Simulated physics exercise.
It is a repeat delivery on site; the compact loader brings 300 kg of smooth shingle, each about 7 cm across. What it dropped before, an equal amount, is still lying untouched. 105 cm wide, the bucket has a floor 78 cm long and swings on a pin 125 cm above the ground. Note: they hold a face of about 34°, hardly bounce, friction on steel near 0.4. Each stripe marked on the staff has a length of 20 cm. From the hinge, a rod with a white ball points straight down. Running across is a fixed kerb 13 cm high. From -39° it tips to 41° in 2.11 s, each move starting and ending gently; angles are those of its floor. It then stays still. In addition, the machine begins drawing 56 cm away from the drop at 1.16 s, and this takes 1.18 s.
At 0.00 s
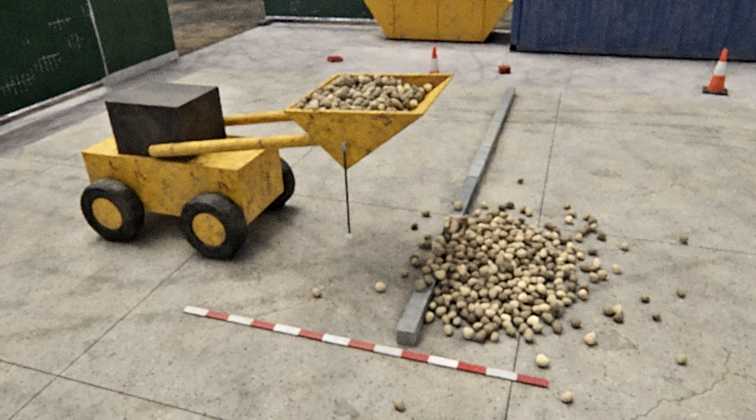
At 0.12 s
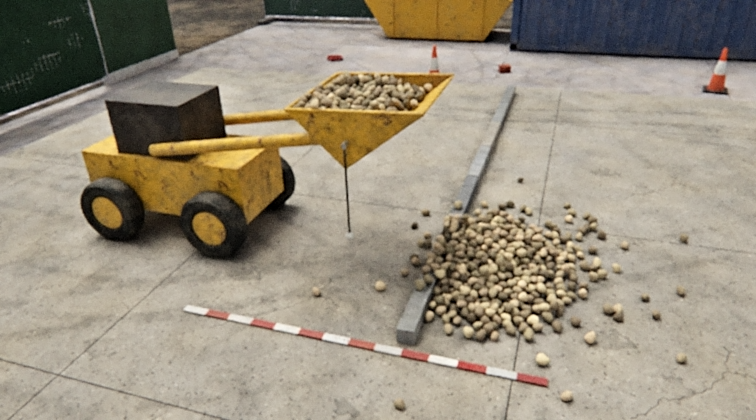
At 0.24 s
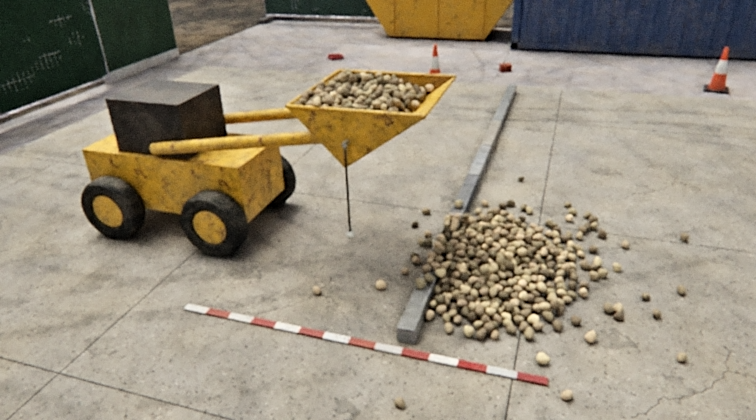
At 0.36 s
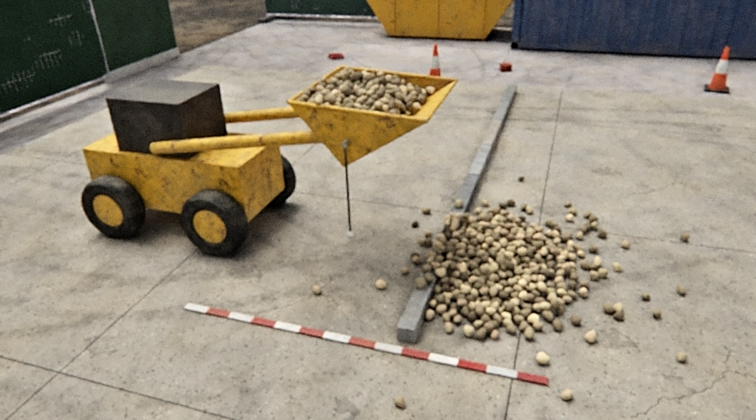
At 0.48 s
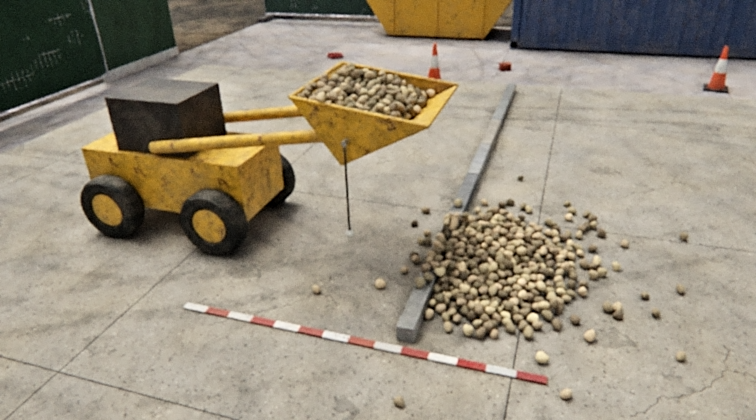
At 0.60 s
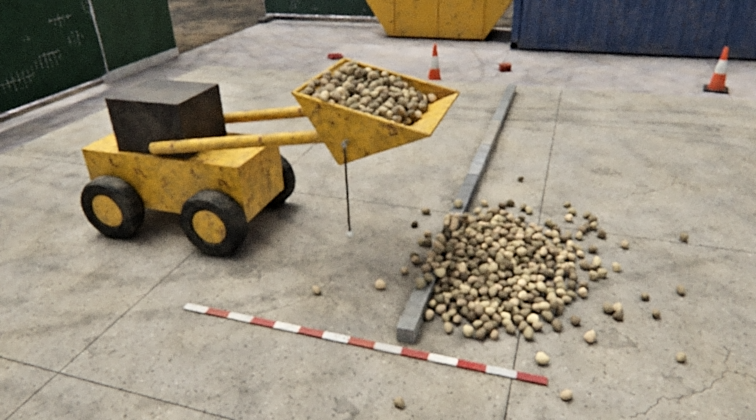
On a concrete yard, a yellow loader slowly tilts its raised bucket of stones slightly forward.
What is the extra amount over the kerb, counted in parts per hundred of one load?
Close to 23 parts in a hundred.
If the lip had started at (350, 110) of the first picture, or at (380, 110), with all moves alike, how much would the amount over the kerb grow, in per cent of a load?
The first position would add some 0 per cent, the second some 0.
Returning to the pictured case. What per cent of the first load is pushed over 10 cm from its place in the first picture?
Roughly 5 percent.
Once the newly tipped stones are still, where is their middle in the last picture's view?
(415, 244).
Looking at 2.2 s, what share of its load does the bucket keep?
It holds some 0 percent.
After 1.6 s the floor is at 28°; in per cent of one load, 74 in the bucket, 31 on this side of the kerb, 96 over the kerb; the foremost stones are at (651, 286).
After 2.2 s the floor is at 41°; in per cent of one load, 0 in the bucket, 83 on this side of the kerb, 117 over the kerb; the foremost stones are at (651, 286).
After 2.8 s the floor is at 41°; in per cent of one load, 0 in the bucket, 83 on this side of the kerb, 117 over the kerb; the foremost stones are at (651, 286).
After 5.3 s the floor is at 41°; in per cent of one load, 0 in the bucket, 83 on this side of the kerb, 117 over the kerb; the foremost stones are at (651, 286). Net gain over the kerb, 23.
